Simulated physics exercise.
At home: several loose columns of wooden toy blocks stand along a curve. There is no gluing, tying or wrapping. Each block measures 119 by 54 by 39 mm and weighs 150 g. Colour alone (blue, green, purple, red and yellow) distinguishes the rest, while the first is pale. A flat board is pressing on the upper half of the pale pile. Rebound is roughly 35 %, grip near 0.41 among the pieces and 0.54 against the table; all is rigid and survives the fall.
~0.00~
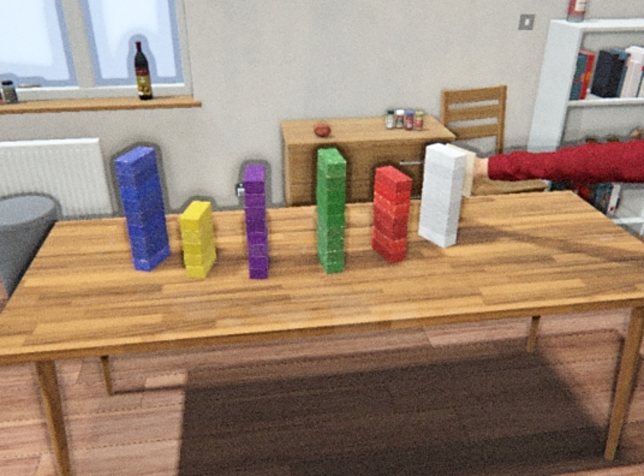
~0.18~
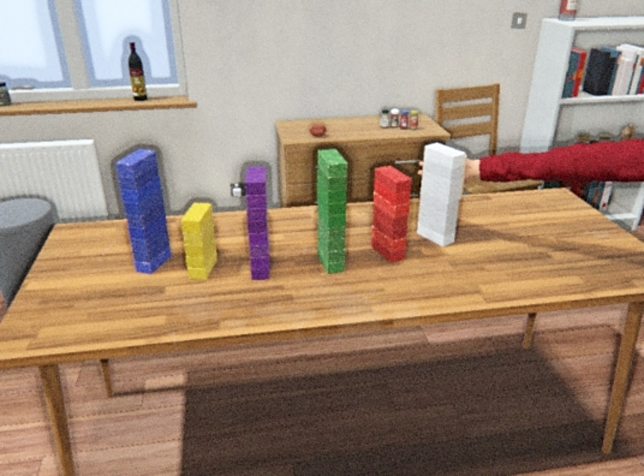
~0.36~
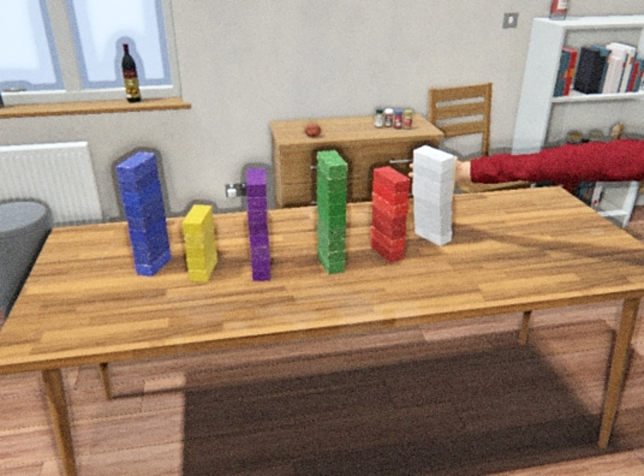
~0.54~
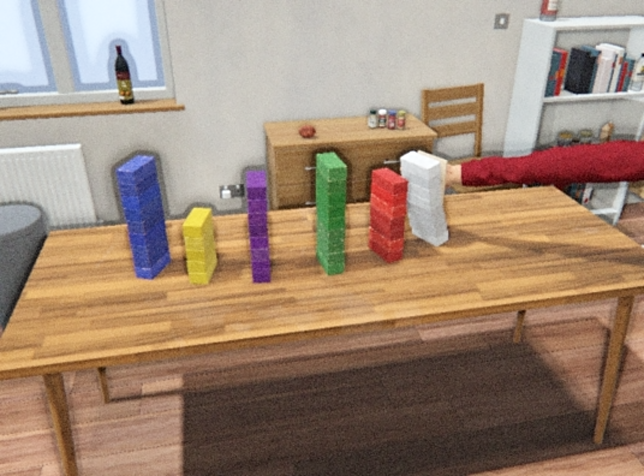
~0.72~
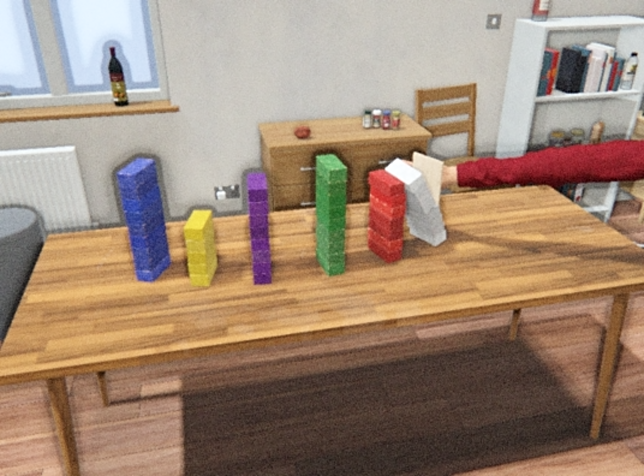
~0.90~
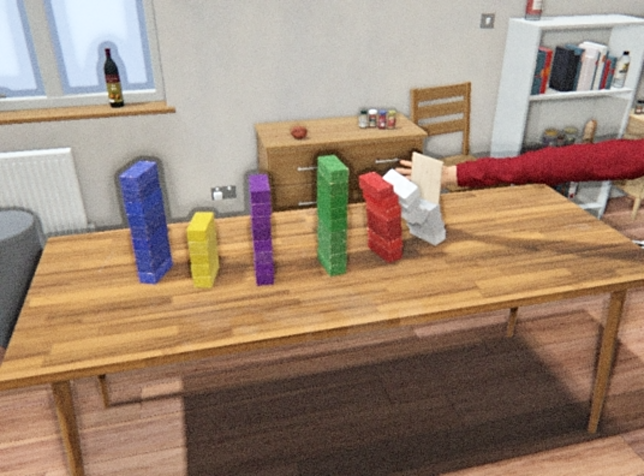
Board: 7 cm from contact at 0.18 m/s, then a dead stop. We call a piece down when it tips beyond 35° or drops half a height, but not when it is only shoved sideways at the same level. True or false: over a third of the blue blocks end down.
True.
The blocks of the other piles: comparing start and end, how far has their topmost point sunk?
21 cm.
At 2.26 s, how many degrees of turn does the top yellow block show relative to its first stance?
At that moment, roughly 25 degrees.
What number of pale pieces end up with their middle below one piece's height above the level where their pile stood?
3 of them.
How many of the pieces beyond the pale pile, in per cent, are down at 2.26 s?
70 %.
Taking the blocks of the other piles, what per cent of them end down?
My estimate is roughly 95 per cent.
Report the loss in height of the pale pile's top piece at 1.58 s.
Some 24 centimetres.
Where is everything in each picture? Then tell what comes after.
In the first frame (each place is the centre of the face we see best; the camera moves round a little), board (473, 170) 36 mm short; top blue block (145, 162); top yellow block (195, 210); the others all in place.
In the second frame, board (464, 172) 4 mm short; top blue block (146, 164).
In the third frame, board (455, 174) 29 mm in, top of the pale pile leaning 5°; top blue block (146, 167); the others all in place.
In the fourth frame, board (445, 177) 6 cm in, top of the pale pile leaning 11°; top blue block (146, 171); the others all in place.
In the fifth frame, board (441, 178) 7 cm in, stopped, top of the pale pile leaning 30°; top blue block (146, 174); top red block (379, 185) moved 9 mm; one has shifted.
In the sixth frame, board (441, 178) 7 cm in, stopped, top of the pale pile leaning 35°; top blue block (148, 176); top red block (369, 188) tilted 6°; 6 have shifted.
By 1.58 s, 4 of the pale pile down; none of the 9 blue blocks down (10 of 38 in all colours); top blue block unmoved; top red block tilted 26°, 11 cm lower.
By 2.26 s, 4 of the pale pile down; none of the 9 blue blocks down (27 of 38 in all colours); top blue block tilted 18°, 14 mm lower; top green block upside down.
When it is over (3.9 s), 5 of the pale pile down; 9 of the 9 blue blocks down (36 of 38 in all colours); top blue block on its side; top green block upside down. That is 100 per cent. In pixels of the last frame, middles, top green block near (178, 311).
